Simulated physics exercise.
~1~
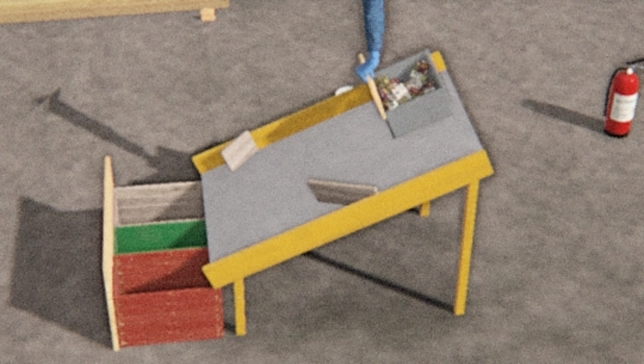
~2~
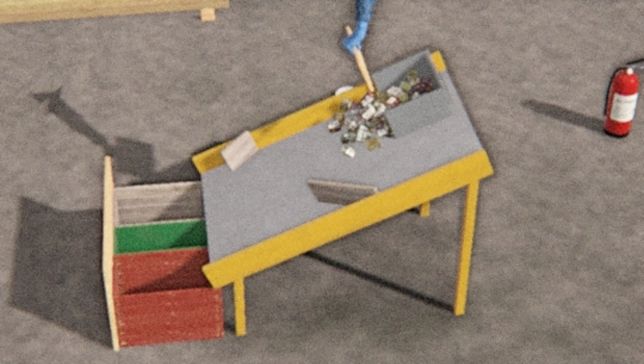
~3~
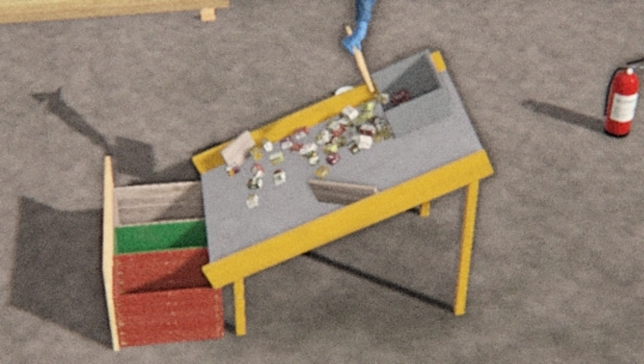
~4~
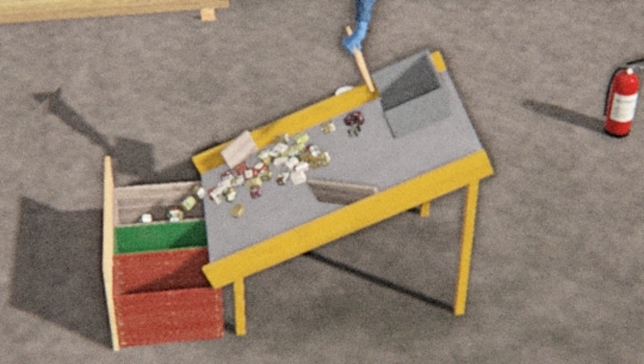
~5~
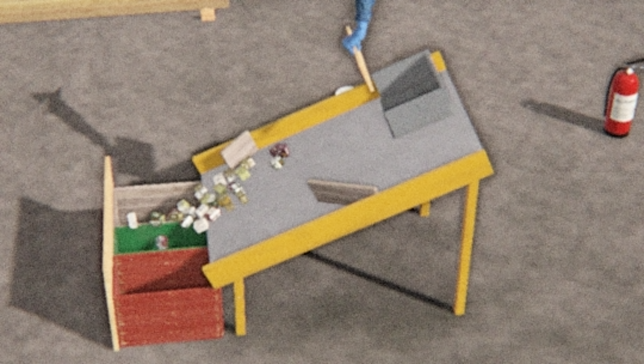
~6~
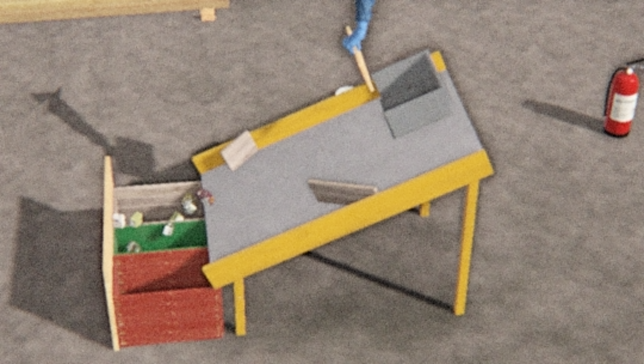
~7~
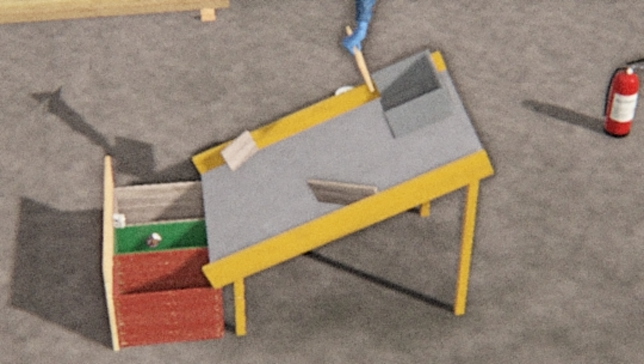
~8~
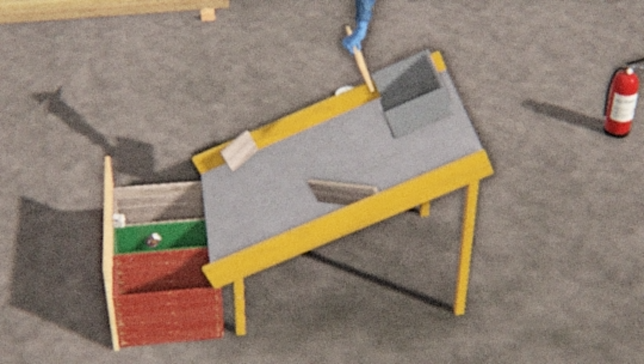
The footage shows a blue-gloved hand lifting a gate on a grey pen atop a sloping yellow-edged table, and small cartons spill down past angled boards toward the lower left, dropping into the wooden bin and green tote, leaving the table clear and the red tote without visible cartons.
